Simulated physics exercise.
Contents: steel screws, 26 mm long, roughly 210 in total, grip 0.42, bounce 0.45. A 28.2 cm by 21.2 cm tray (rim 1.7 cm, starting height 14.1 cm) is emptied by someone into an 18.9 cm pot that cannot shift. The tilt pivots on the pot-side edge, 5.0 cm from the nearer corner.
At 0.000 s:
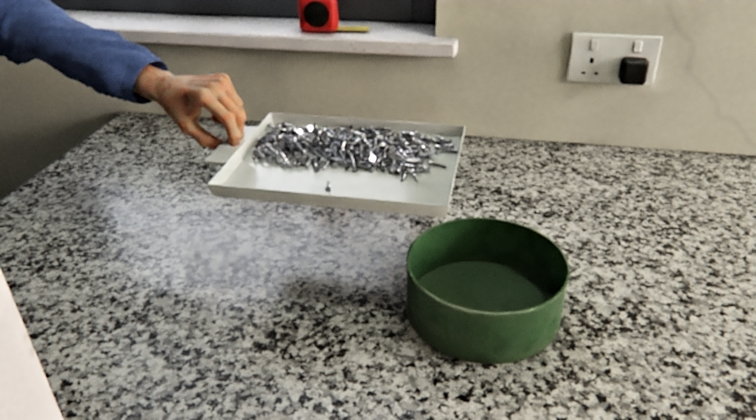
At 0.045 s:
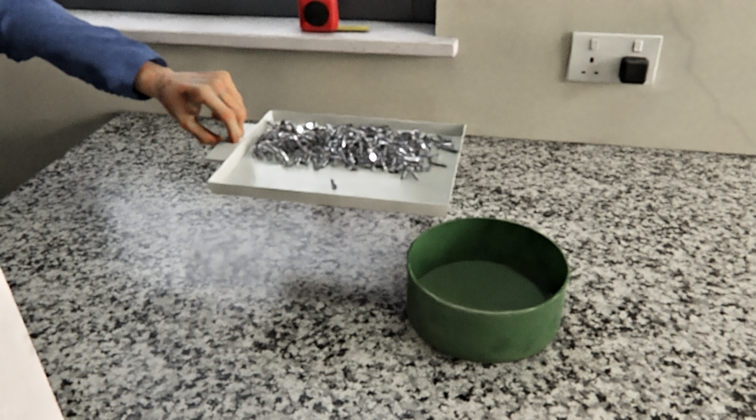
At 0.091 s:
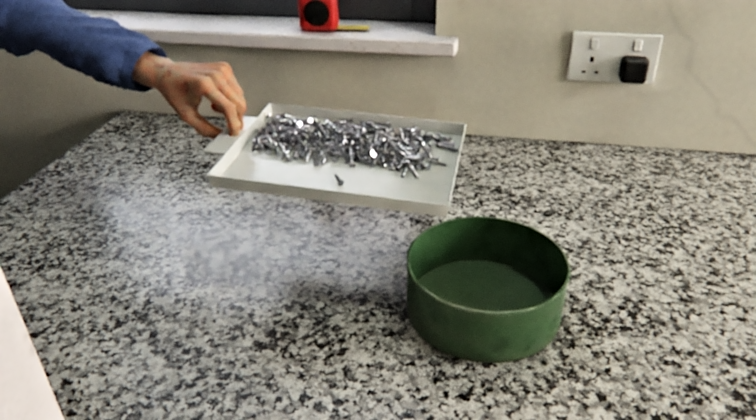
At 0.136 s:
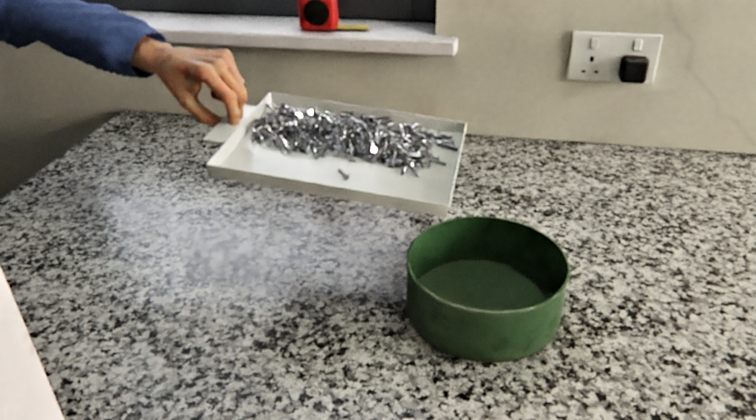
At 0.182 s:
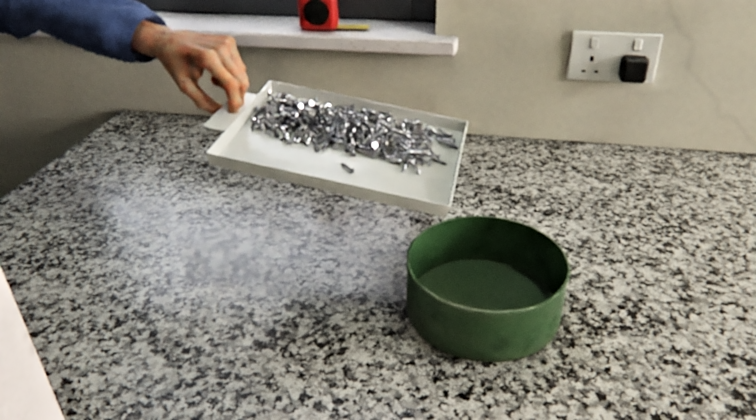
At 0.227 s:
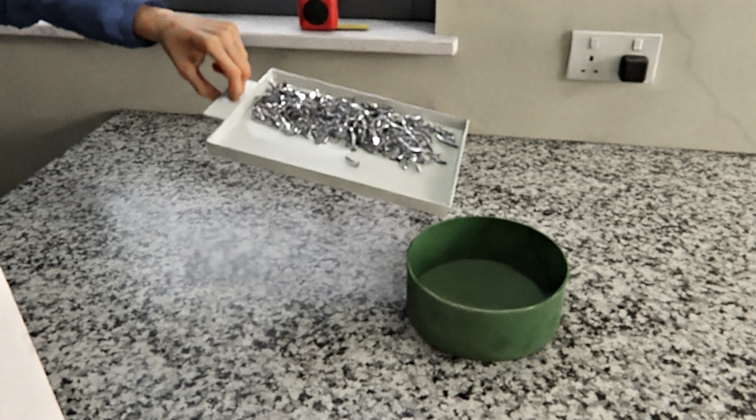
The clip opens on a hand in a blue sleeve holding a shallow white tray of small silvery screws above a speckled countertop, with a round green pot at right. The hand gradually raises the tray's left side, tilting it down toward the right, while one loose screw shifts slightly rightward.
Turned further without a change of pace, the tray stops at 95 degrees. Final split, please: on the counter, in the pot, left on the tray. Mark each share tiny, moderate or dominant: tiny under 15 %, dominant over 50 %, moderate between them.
Counter: Moderate, pot: Dominant, tray: Tiny.
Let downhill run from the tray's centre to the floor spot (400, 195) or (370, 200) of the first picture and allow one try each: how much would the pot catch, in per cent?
Roughly 100 % for the first direction, roughly 50 % for the second.
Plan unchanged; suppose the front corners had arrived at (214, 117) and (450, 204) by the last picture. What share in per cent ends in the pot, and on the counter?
Split: Pot = 40, counter = 60.
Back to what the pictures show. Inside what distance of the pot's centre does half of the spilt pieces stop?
About 16 cm from the centre.
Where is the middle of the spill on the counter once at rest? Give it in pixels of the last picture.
(523, 246), roughly.
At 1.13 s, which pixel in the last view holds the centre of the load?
At that moment the load's centre is around (485, 272).
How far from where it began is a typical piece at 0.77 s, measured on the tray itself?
About 12 cm.
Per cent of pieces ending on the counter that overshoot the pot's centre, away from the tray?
About 80 %.
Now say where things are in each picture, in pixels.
The first frame shows tray tilt 0 degrees, front corners at (211, 183) and (446, 204); middle of the pieces at (343, 146); pot at (487, 260).
The second frame shows tray tilt 1 degrees, front corners at (211, 181) and (446, 204); middle of the pieces at (343, 145).
The third frame shows tray tilt 3 degrees, front corners at (210, 174) and (447, 204); middle of the pieces at (343, 140).
The fourth frame shows tray tilt 6 degrees, front corners at (209, 163) and (447, 204), lowest corner right front; middle of the pieces at (344, 134).
The fifth frame shows tray tilt 9 degrees, front corners at (209, 152) and (448, 204), lowest corner right front; middle of the pieces at (344, 127).
The sixth frame shows tray tilt 12 degrees, front corners at (210, 140) and (449, 205), lowest corner right front; middle of the pieces at (345, 121); pot at (487, 258). Its pace works out near 75 degrees a second.
Then, at 0.77 s, tilt 52 degrees; the tray holds 100 %, the pot 0 %.
After 1.13 s, tilt 78 degrees; the tray holds 30 %, the pot 50 %.
After 1.58 s, tilt 95 degrees; the tray holds 0 %, the pot 70 %.
In the end, at 2.4 s, counter 30 %, pot 70 %, tray 0 %.
